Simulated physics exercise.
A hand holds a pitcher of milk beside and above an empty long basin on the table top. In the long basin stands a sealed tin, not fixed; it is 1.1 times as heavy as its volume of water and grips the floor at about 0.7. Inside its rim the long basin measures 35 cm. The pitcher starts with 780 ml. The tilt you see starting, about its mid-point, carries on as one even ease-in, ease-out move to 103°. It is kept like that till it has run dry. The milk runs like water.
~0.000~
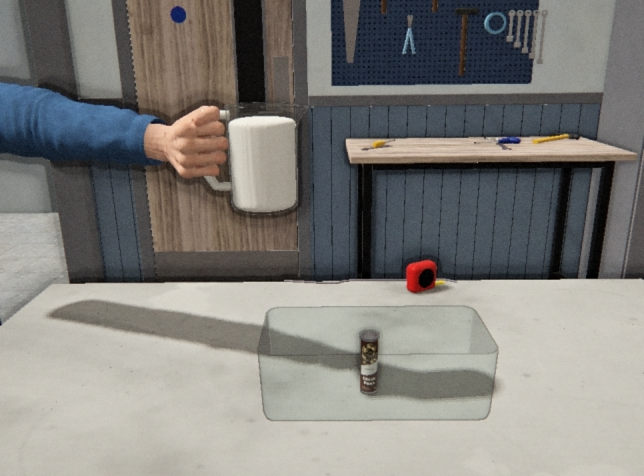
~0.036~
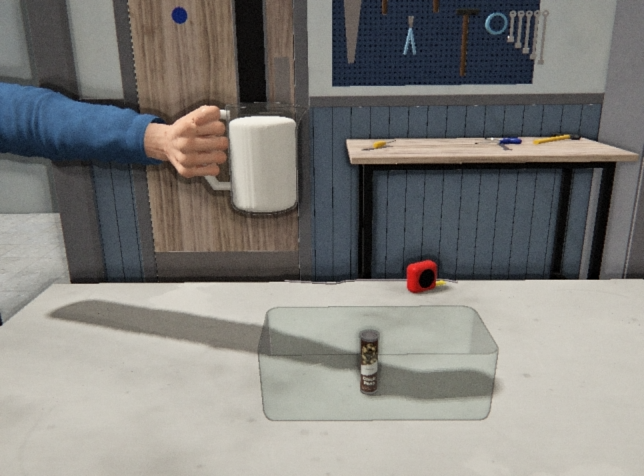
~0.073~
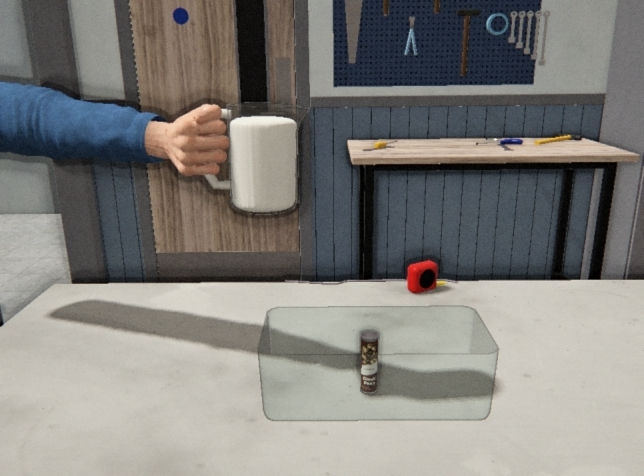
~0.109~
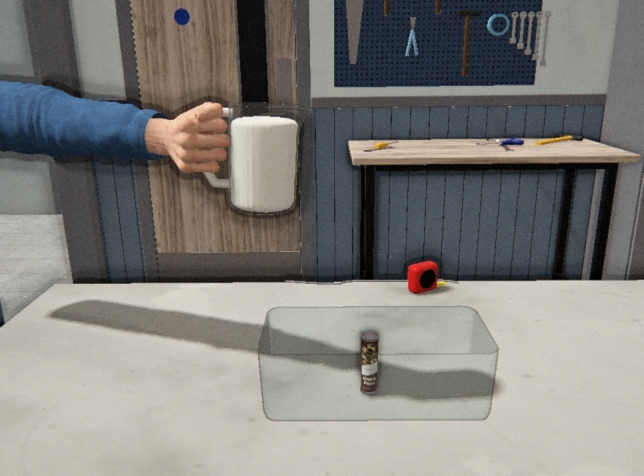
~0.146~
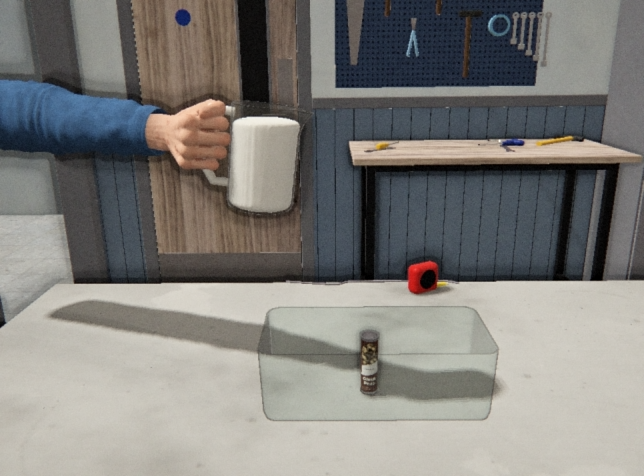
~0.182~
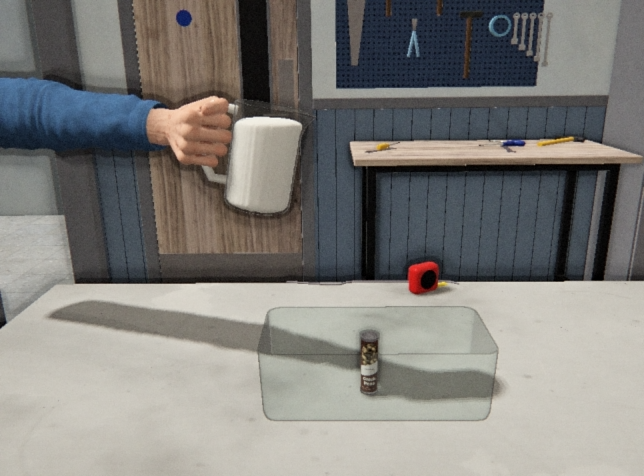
A hand slowly tilts a white pitcher slightly to the right above an open basin.
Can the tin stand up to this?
It remains upright.
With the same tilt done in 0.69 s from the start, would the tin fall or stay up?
The tin keeps standing.
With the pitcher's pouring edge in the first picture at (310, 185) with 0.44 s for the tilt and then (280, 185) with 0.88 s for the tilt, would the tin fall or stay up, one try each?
First it topples; then it topples.
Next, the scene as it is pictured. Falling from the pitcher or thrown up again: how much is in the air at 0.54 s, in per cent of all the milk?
Near 14 in a hundred.
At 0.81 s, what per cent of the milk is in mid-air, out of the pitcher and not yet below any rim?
About 34 per cent.
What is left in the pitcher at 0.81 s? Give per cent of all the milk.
About 42 per cent.
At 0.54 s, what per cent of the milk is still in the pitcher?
Some 86 per cent.
By 0.54 s the tilt is 70° and 86 per cent is still to pour; the tin stands where it began.
By 0.81 s the tilt is 101° and 42 per cent is still to pour; the tin stands where it began.
By 1.08 s the tilt is 103° and 8 per cent is still to pour; the tin stands where it began.
By 1.38 s the tilt is 103° and 1 per cent is still to pour; the tin stands where it began.
At rest the tin stands where it began.
